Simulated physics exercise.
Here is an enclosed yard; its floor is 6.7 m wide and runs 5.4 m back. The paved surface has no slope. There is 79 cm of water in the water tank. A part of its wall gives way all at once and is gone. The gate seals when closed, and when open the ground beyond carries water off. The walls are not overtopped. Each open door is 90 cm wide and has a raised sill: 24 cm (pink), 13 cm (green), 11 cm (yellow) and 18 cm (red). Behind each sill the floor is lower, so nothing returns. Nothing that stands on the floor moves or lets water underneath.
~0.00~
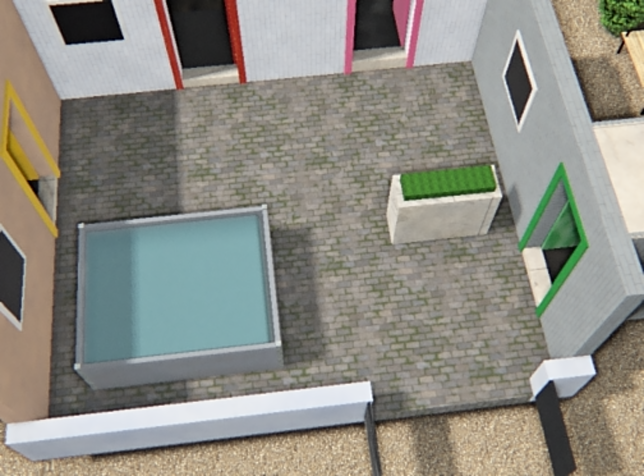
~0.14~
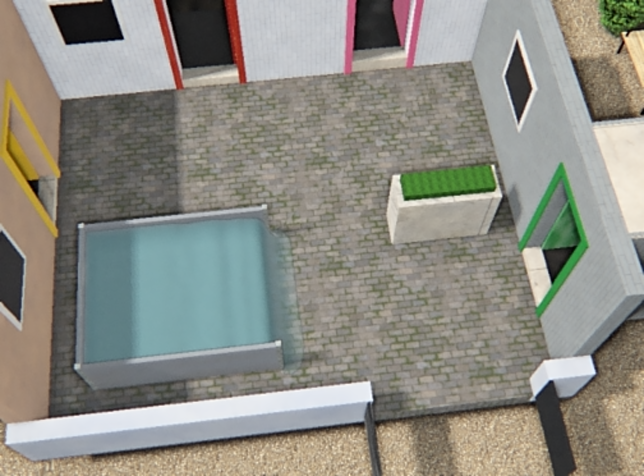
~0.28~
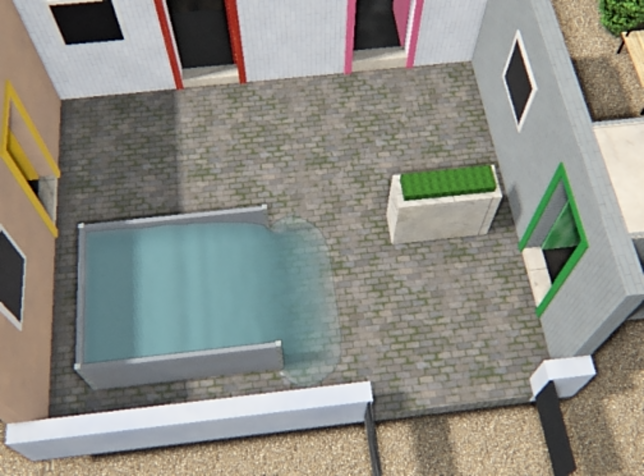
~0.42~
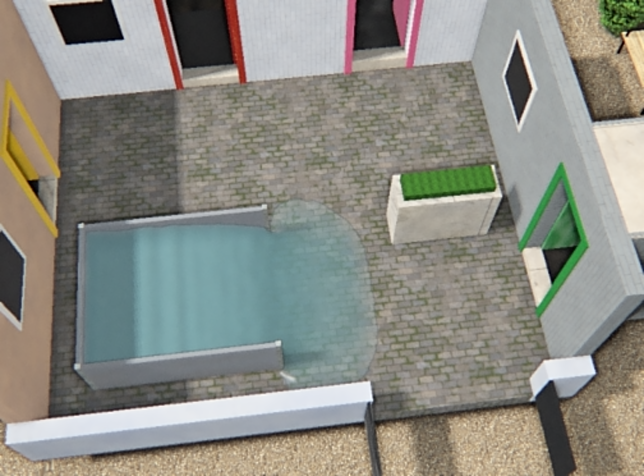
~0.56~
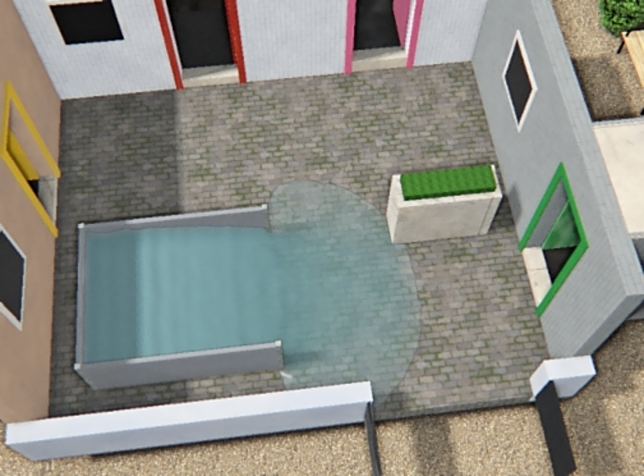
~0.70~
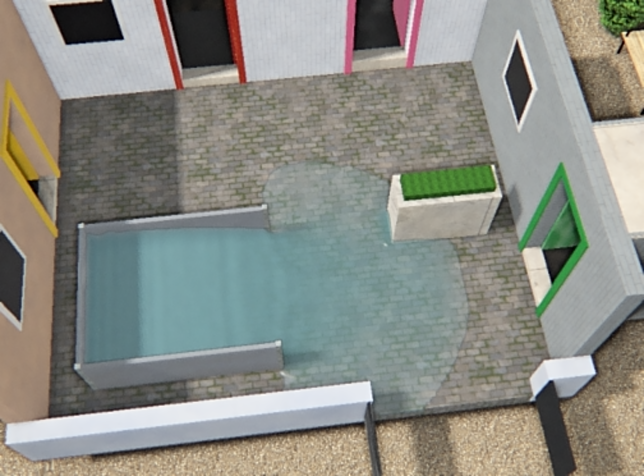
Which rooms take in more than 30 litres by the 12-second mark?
Within that time: At the pink door it keeps below the limit; at the green door it passes the limit; at the yellow door it does not reach the limit; at the red door it stays under the limit.
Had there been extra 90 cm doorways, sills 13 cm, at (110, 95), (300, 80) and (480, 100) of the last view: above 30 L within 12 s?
In turn: Below, under, past it.
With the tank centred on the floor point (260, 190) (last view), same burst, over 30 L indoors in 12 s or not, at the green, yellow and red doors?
Against that limit: Green below, yellow not over, red not over.
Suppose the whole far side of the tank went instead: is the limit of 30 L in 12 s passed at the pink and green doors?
Then: Pink not over, green below.
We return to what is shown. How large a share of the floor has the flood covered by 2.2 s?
Near 50 per cent is wet.
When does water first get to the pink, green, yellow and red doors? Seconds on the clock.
Pink 2.2 s, green 0.9 s, yellow 7.0 s, red 4.0 s.
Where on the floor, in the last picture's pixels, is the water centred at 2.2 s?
Around (331, 280).
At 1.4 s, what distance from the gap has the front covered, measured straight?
Some 4.2 m out.
After 1.4 s water covers 45 % of the floor and is deepest (40 cm) near (380, 236); pink door not reached, green door 28 cm at the sill, 55 L in, yellow door not reached, red door not reached.
After 2.2 s water covers 50 % of the floor and is deepest (44 cm) near (530, 289); pink door 8 cm at the sill, 0 L in, green door 42 cm at the sill, 220 L in, yellow door not reached, red door not reached.
After 3.5 s water covers 55 % of the floor and is deepest (28 cm) near (533, 300); pink door 21 cm at the sill, 0 L in, green door 28 cm at the sill, 434 L in, yellow door not reached, red door not reached.
After 7.0 s water covers 85 % of the floor and is deepest (12 cm) near (72, 134); pink door 9 cm at the sill, 0 L in, green door 10 cm at the sill, 499 L in, yellow door 6 cm at the sill, 0 L in, red door 6 cm at the sill, 0 L in.
After 12.0 s water covers 95 % of the floor and is deepest (10 cm) near (48, 435); pink door 4 cm at the sill, 0 L in, green door 4 cm at the sill, 499 L in, yellow door 8 cm at the sill, 1 L in, red door 5 cm at the sill, 0 L in.
